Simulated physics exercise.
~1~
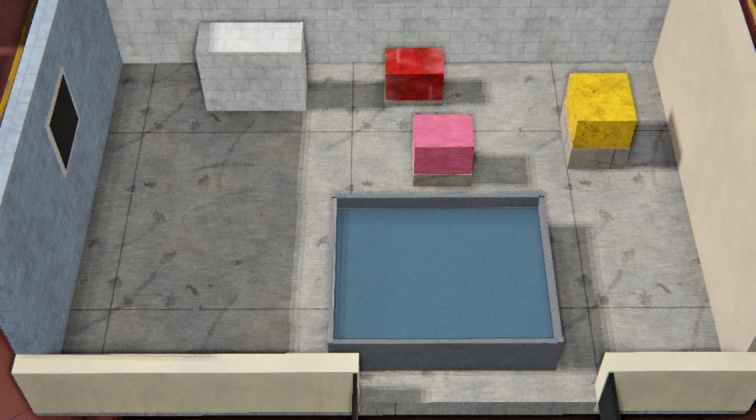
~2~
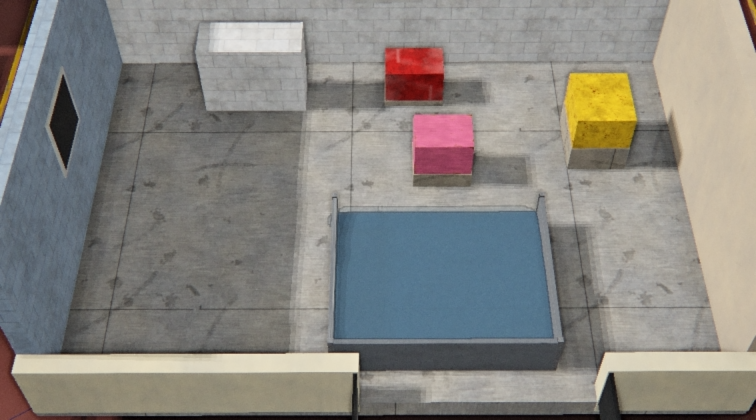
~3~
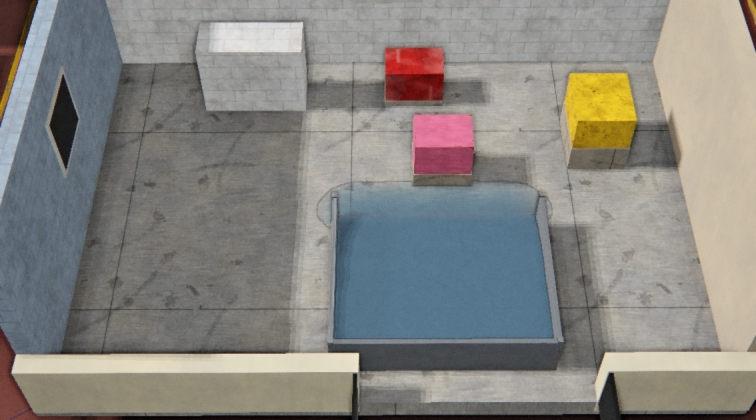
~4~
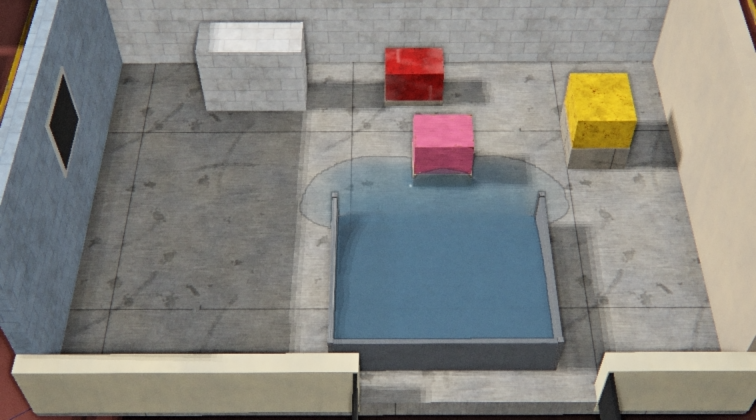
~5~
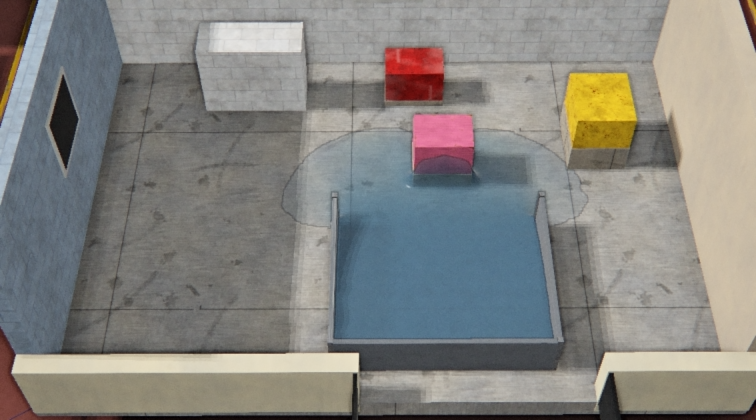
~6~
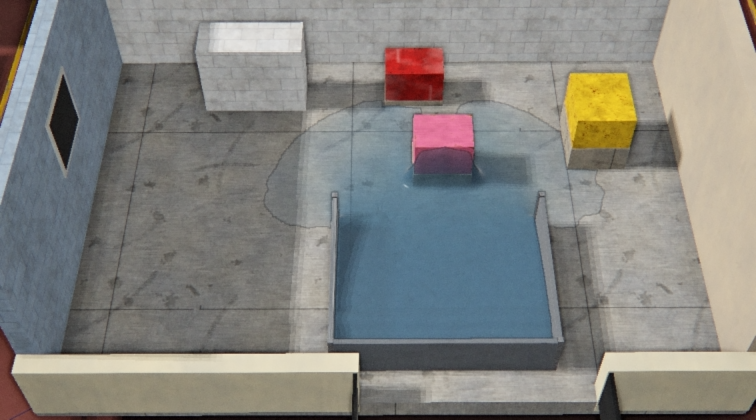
Water pouring from the open far side of a tank and spreading across a grey floor, around a pink block.
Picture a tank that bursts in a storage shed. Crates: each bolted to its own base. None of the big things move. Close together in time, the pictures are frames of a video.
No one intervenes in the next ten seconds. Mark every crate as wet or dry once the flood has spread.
Pink crate: Wet, yellow crate: Dry, red crate: Wet.
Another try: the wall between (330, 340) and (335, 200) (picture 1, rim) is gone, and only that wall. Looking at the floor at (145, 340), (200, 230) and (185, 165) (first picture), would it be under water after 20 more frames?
First: Reached by the flood. Second: Reached by the flood. Third: Reached by the flood.
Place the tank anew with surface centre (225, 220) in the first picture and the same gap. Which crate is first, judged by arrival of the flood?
One in red.
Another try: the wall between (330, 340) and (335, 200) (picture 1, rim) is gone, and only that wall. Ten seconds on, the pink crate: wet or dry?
One at a time, the pink crate is still clear.
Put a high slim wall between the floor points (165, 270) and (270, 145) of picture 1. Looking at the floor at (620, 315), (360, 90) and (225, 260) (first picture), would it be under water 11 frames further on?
One by one: Spared, soaked, spared.
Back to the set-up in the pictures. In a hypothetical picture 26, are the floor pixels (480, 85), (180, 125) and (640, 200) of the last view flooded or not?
In turn: Under water, wet, covered.
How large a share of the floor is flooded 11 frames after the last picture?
About 45 per cent.
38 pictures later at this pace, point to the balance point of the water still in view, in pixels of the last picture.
At about (403, 190).
A moment on, water covers 30 % of the floor; the pink crate water round its plinth, the yellow crate water round its plinth, the red crate water round its plinth.
Next, water covers 45 % of the floor; the pink crate water round its plinth, the yellow crate water round its plinth, the red crate water round its plinth.
Then, water covers 60 % of the floor; the pink crate water round its plinth, the yellow crate water round its plinth, the red crate water round its plinth.
Later, water covers 85 % of the floor; the pink crate water round its plinth, the yellow crate water round its plinth, the red crate water round its plinth.
In the end, water covers 100 % of the floor; the pink crate was topped, the yellow crate stayed above the water, the red crate was topped.
